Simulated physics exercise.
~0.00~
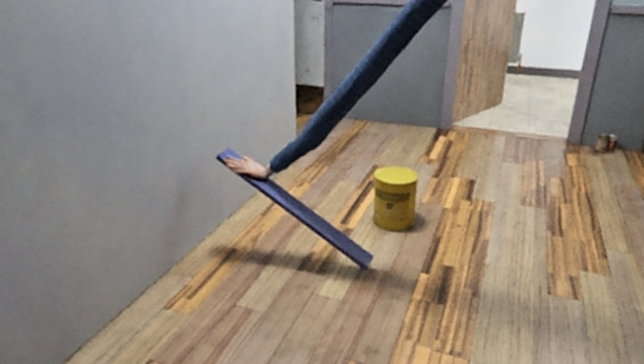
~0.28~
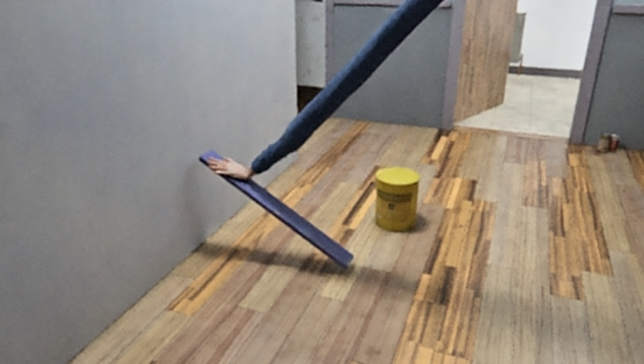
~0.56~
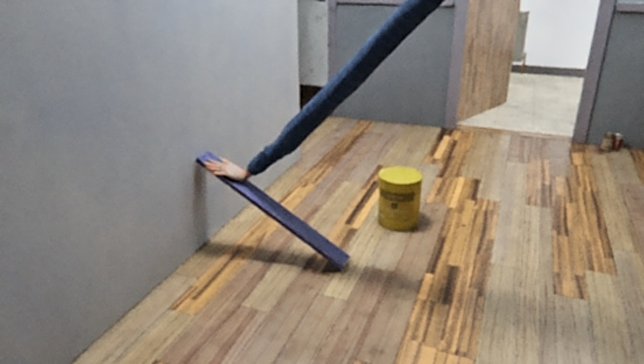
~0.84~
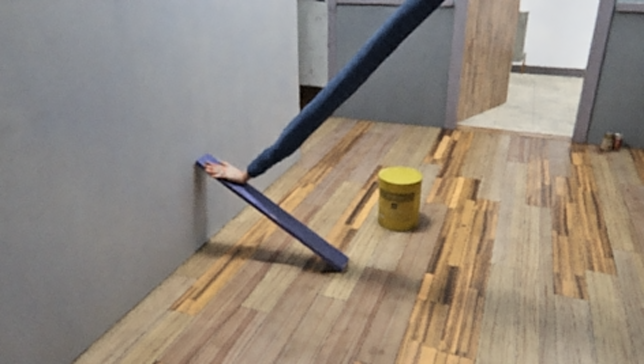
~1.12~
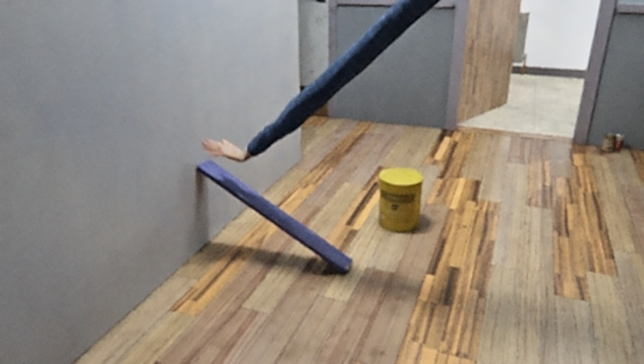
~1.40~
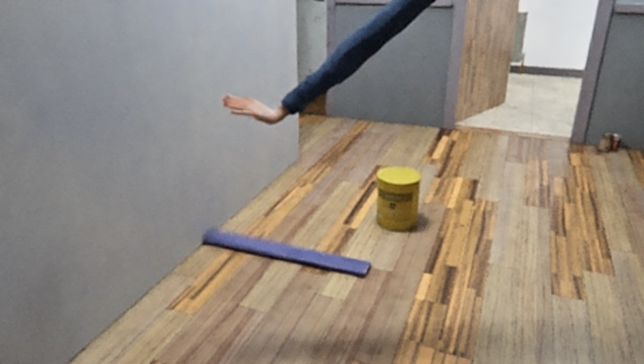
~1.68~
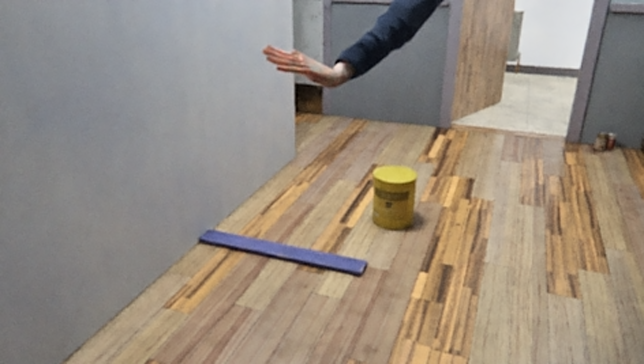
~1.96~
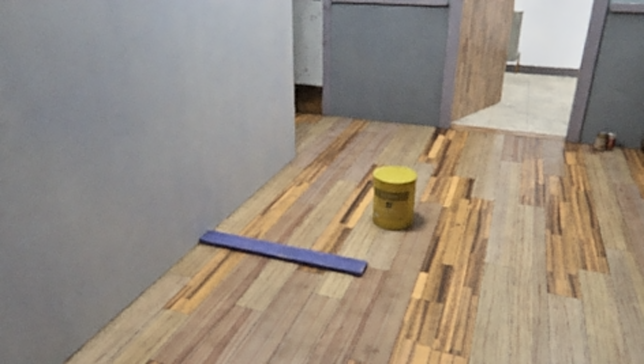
Blue plank propped against a grey wall by a hand, slipping down once released and lying flat beside a yellow pail.
